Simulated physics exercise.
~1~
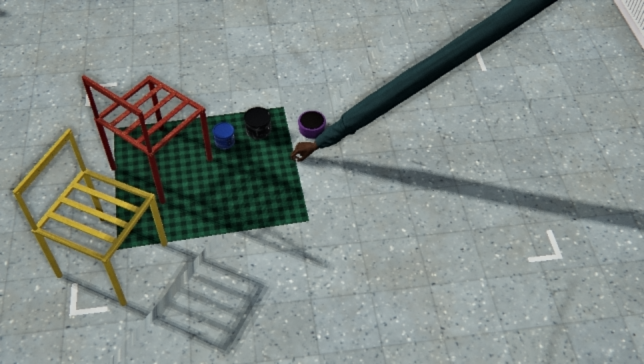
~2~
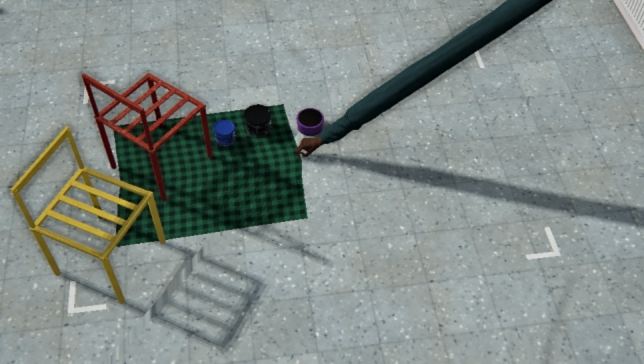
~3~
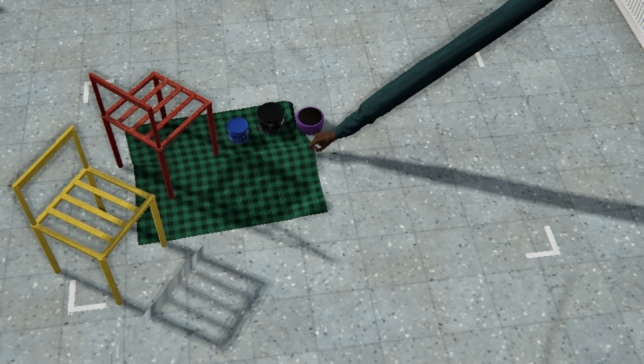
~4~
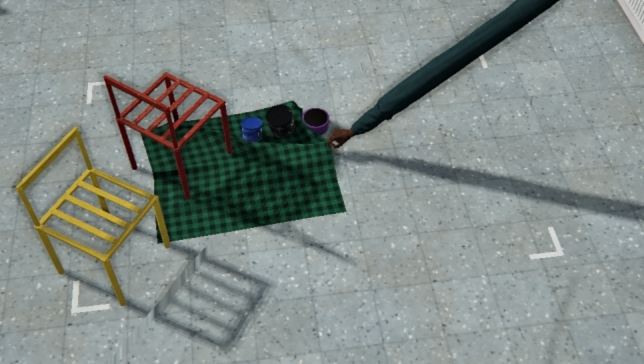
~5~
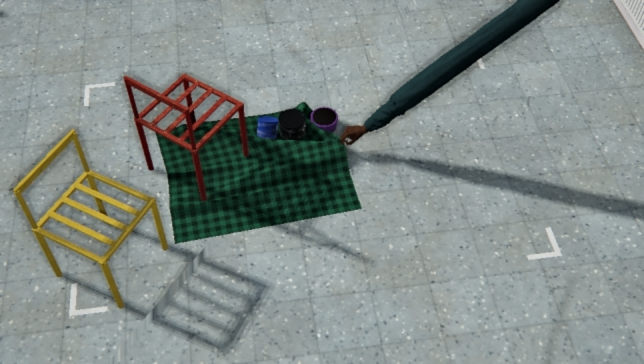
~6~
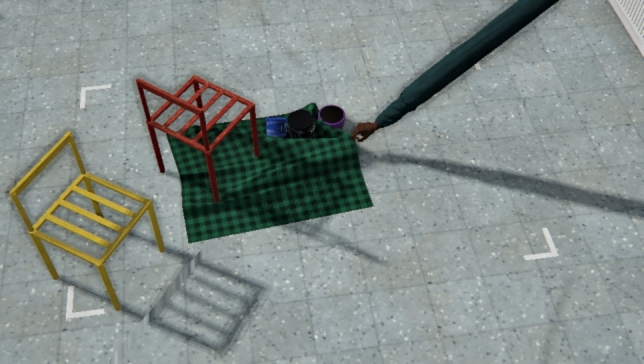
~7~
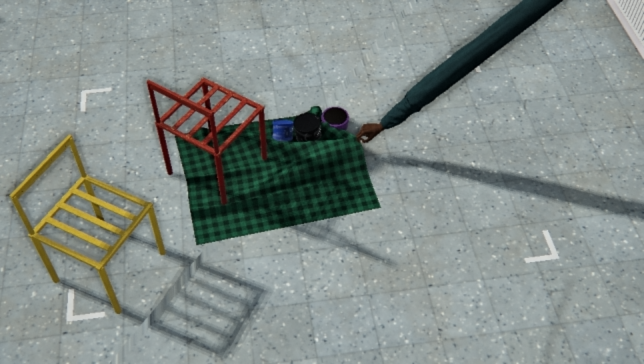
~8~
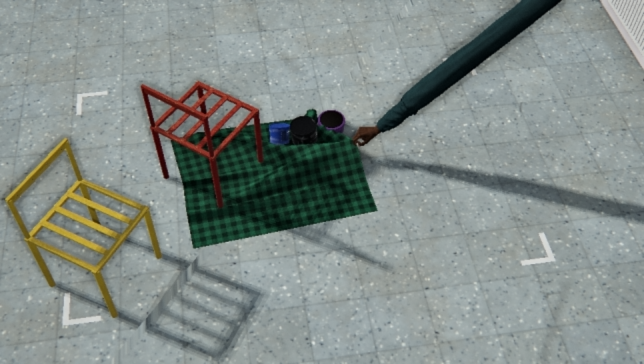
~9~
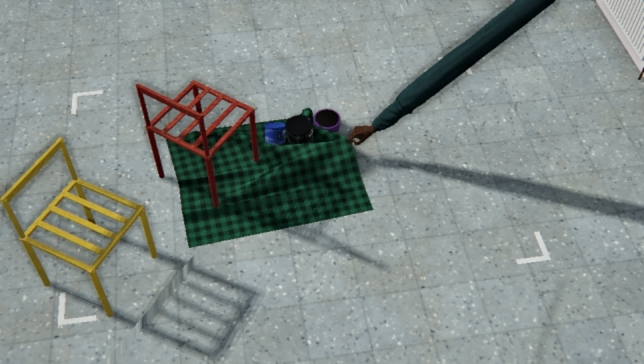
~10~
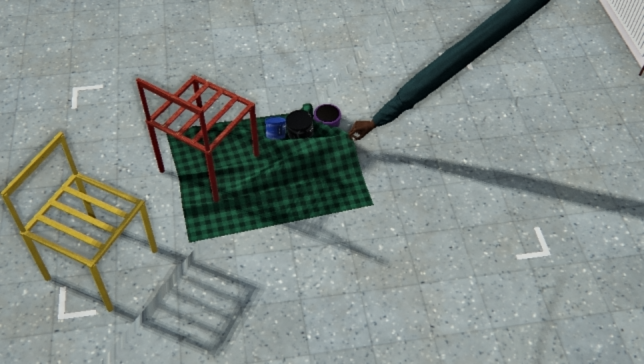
An arm in a dark green sleeve pulled a green checked rug to the right across the floor, carrying a red chair, blue bucket and black bin, then a purple pot, before everything rested beside one another, the yellow chair left behind.
